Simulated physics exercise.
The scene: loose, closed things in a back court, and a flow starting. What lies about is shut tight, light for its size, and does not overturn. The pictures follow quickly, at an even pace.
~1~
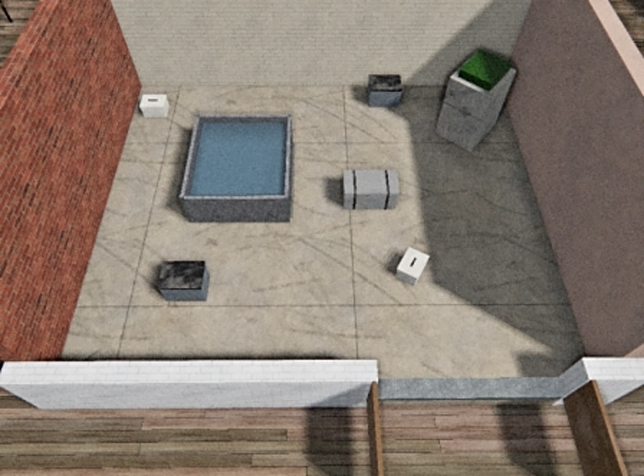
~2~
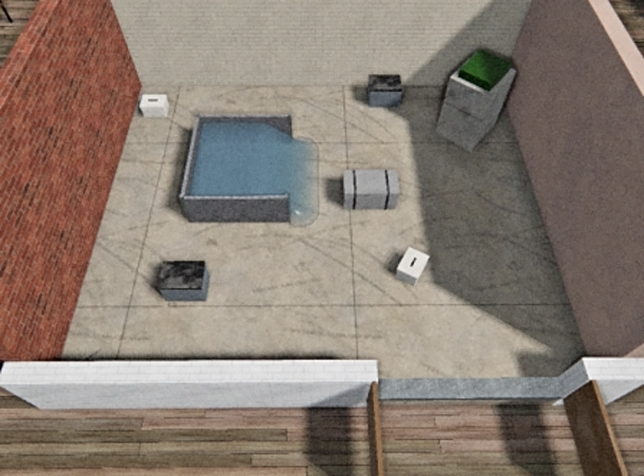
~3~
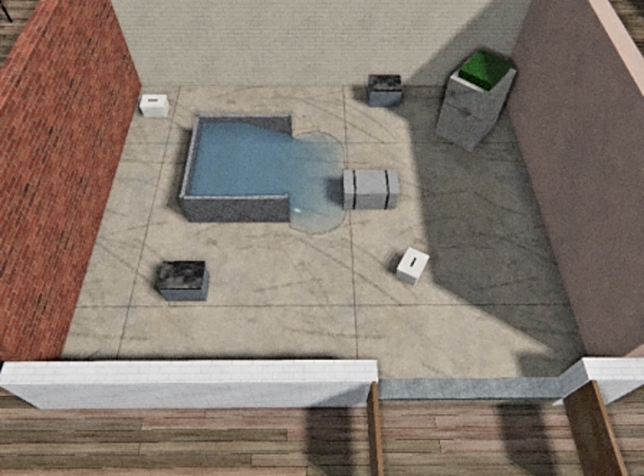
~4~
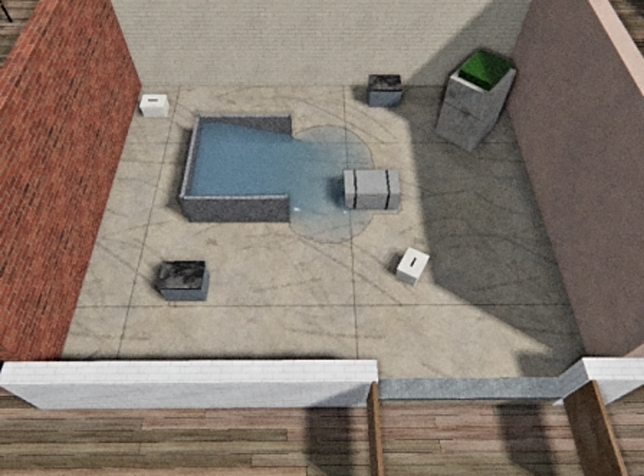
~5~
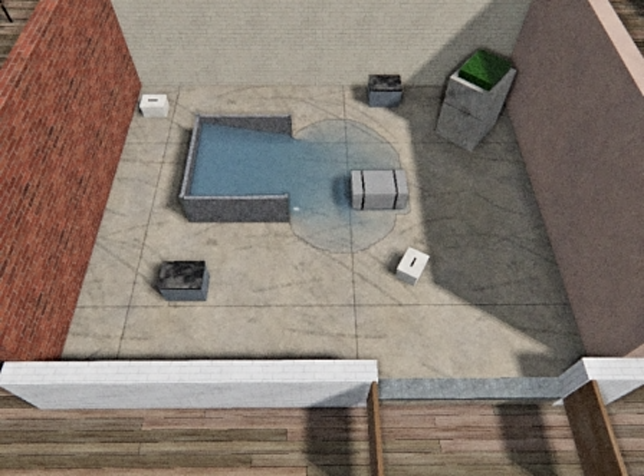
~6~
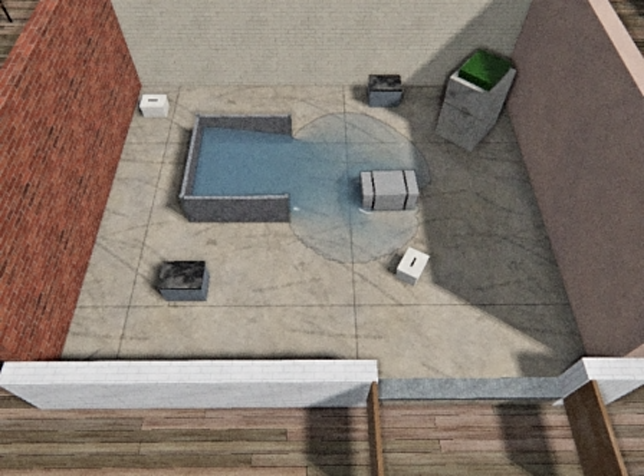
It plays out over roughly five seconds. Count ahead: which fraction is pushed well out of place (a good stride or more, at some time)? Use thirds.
Share: One to two thirds.
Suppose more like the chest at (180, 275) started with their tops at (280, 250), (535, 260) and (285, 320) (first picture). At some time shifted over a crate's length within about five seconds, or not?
In turn: Never so far, pushed that far, not that far.
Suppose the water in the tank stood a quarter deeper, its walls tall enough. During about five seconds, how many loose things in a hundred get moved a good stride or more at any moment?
I make it 60 per cent.
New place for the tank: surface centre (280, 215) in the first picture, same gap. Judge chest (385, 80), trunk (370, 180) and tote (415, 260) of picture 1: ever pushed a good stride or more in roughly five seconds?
As listed: No, yes, yes.
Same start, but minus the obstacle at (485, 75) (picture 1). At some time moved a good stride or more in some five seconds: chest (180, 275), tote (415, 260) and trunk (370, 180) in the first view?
One after the other: Never so far, that far or more, shifted that much.
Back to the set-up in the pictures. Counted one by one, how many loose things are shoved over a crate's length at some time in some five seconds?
It comes to 2.
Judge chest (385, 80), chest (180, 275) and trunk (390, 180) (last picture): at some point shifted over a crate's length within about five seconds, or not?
As listed: No, not that far, shifted that much.
A moment on, 1 of 5 are well off their spots; 0 afloat.
Next, 2 of 5 are well off their spots; 0 afloat.
Later, 2 of 5 are well off their spots; 1 afloat.
In the end, 2 of 5 are well off their spots, and 2 have been at some point; 0 afloat.
